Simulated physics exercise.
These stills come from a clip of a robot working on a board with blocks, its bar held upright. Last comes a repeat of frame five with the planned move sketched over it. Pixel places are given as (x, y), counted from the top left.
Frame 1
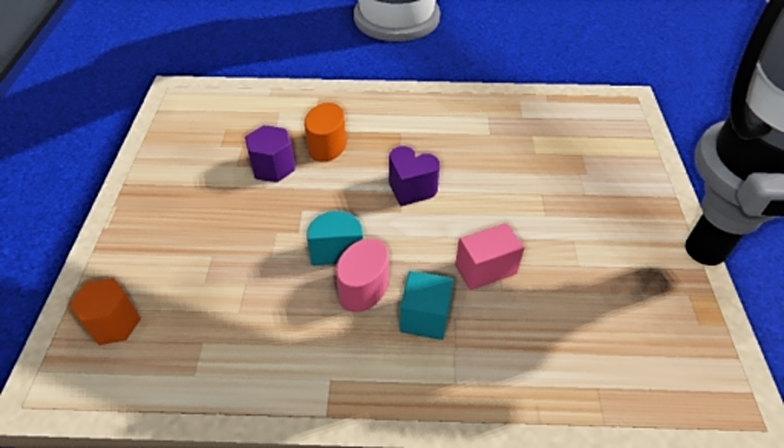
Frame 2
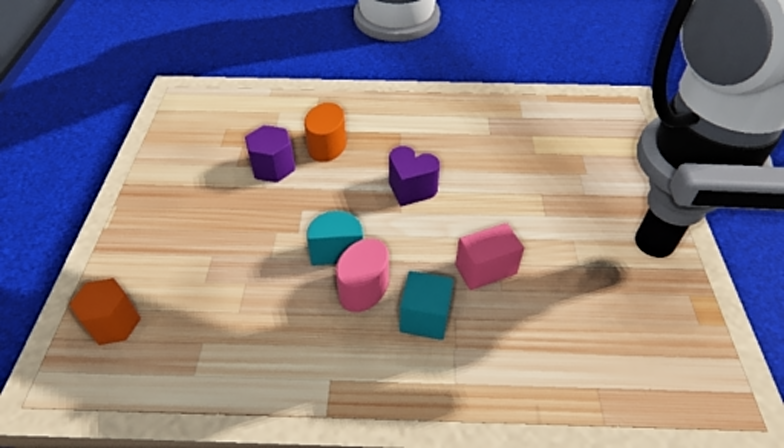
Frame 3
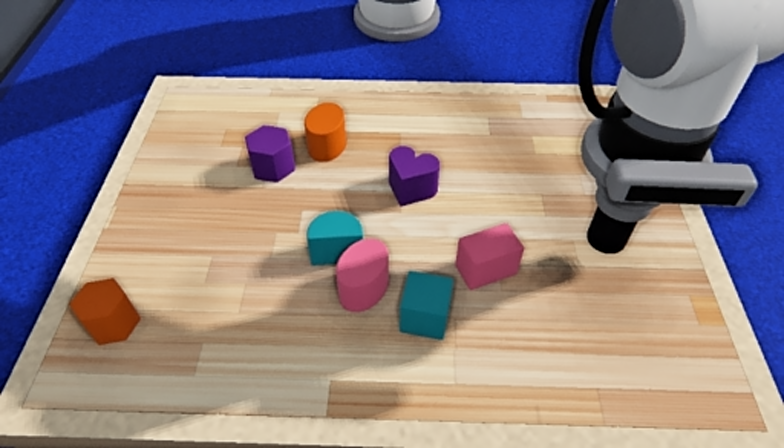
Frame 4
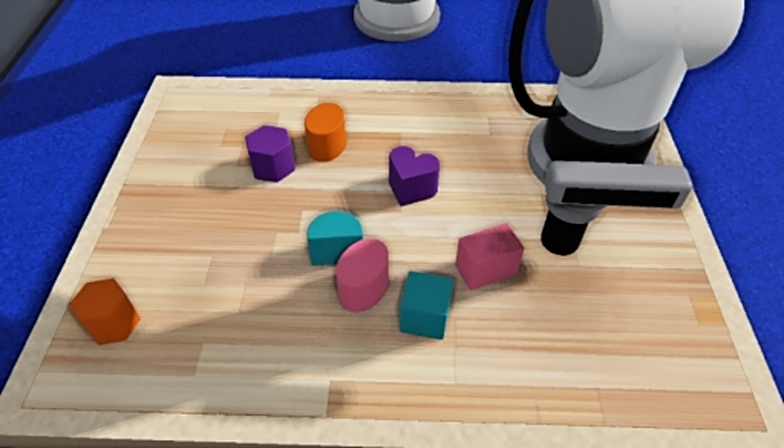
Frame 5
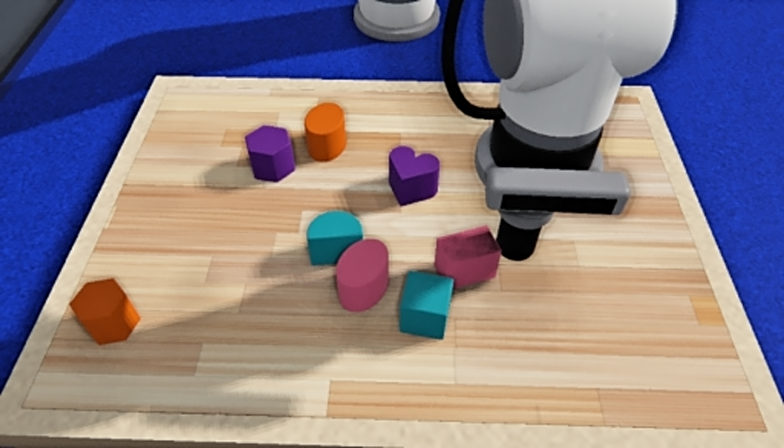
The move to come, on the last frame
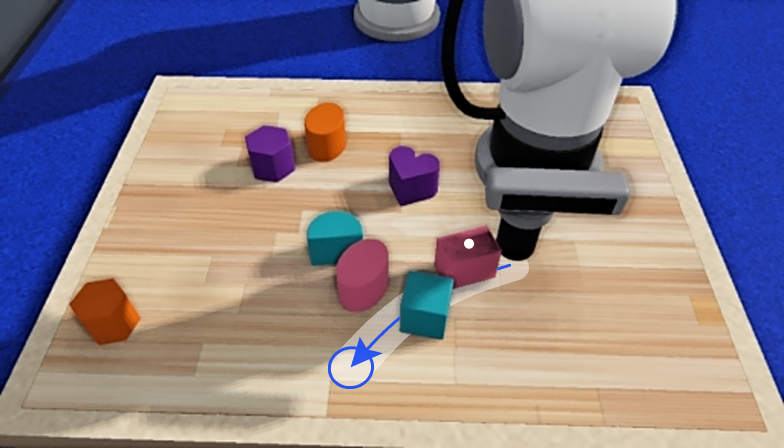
On a wooden board scattered with colored blocks, a robot arm moved in from the right edge, sweeping its black tip leftward until it nudged the pink oblong block slightly left.
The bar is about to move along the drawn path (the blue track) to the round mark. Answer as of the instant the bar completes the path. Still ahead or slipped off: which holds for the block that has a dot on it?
Expect to find it next to or behind the bar.
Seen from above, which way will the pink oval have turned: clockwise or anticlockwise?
Overhead view: Anti-clockwise.
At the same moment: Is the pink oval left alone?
The answer is no.
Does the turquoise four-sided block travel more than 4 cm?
Yes.
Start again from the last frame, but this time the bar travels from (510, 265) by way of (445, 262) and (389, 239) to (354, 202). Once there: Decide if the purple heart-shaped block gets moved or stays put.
It keeps its position.
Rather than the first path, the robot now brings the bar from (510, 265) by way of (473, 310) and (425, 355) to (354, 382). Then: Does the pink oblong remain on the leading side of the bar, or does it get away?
Slipped loose.
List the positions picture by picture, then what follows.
The first frame shows bar tip at (704, 252); block tops, turquoise D-shaped block at (334, 225); pink oval at (363, 261); turquoise four-sided block at (427, 292); pink oblong at (492, 242).
The second frame shows bar at (654, 244); blocks unchanged.
The third frame shows bar at (605, 241); blocks unchanged.
The fourth frame shows bar at (559, 242); blocks unchanged.
The fifth frame shows bar at (515, 247); turquoise D-shaped block at (334, 225); pink oval at (363, 261); turquoise four-sided block at (427, 292); pink oblong at (469, 244).
Path on the board, from (510, 265) over (452, 285) and (399, 319) to (351, 367); the dot is on the pink oblong.
The first path, step by step. One third of the way, bar at (454, 268); pink oval at (350, 261); pink oblong at (407, 250), turned 35° clockwise.
Two thirds of the way, bar at (398, 302); pink oval at (329, 262), turned 35° anticlockwise; turquoise four-sided block at (387, 334), turned 15° anticlockwise; pink oblong at (376, 253), turned 75° clockwise.
At the end, bar at (349, 351); turquoise D-shaped block in place; pink oval at (329, 262), turned 35° anticlockwise; turquoise four-sided block at (361, 388), turned 45° anticlockwise; pink oblong at (376, 253), turned 75° clockwise.
